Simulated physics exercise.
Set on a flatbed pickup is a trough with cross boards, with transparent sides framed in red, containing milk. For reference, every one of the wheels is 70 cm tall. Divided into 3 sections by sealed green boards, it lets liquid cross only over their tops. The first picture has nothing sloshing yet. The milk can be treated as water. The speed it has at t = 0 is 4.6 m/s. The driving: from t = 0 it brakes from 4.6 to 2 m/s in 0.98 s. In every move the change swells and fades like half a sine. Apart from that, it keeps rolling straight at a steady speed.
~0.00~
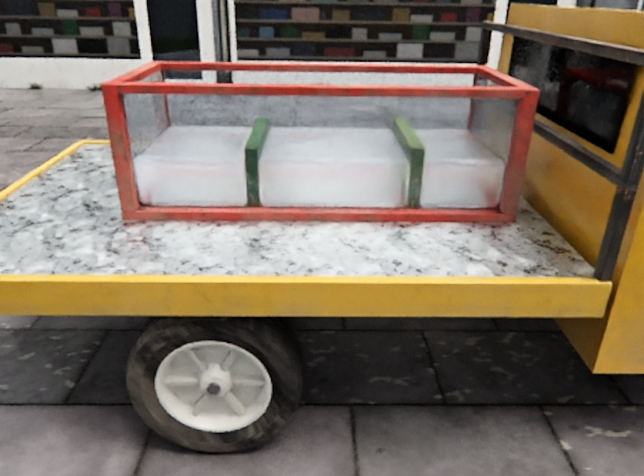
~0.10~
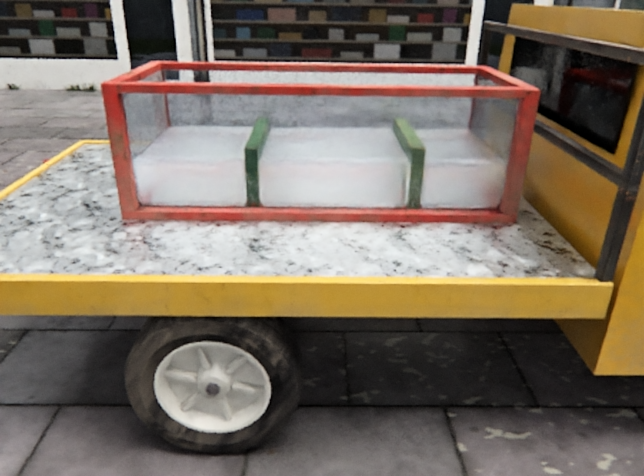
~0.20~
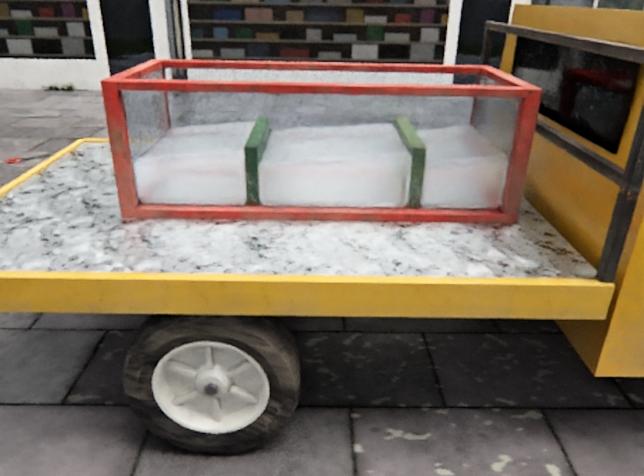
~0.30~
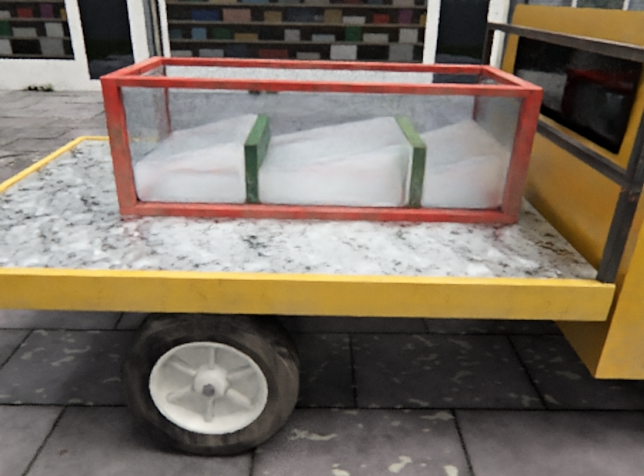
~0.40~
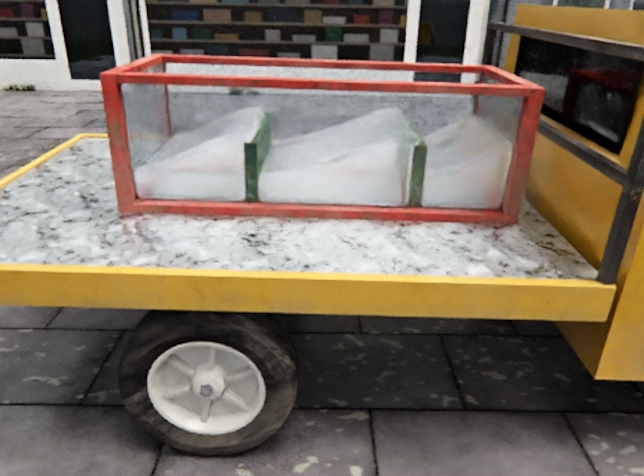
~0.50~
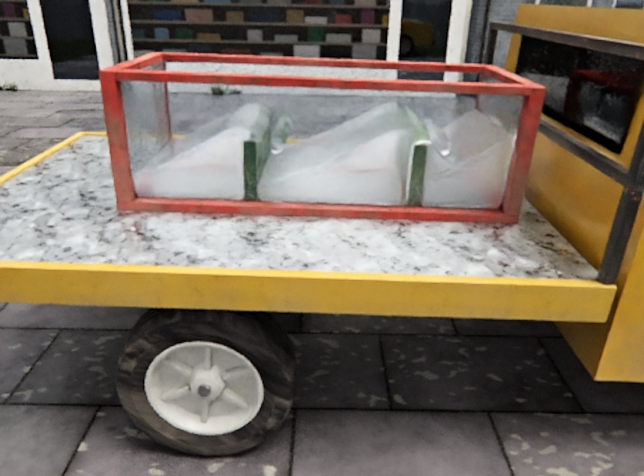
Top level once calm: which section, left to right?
The third one.
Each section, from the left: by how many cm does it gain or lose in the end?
In cm: 3 down, 1 down, 5 up.
After 0.90 s the mean depths from the left are 19, 21, 31 cm.
After 1.30 s the mean depths from the left are 19, 21, 32 cm.
After 1.80 s the mean depths from the left are 20, 21, 31 cm.
After 3.96 s the mean depths from the left are 20, 22, 28 cm.
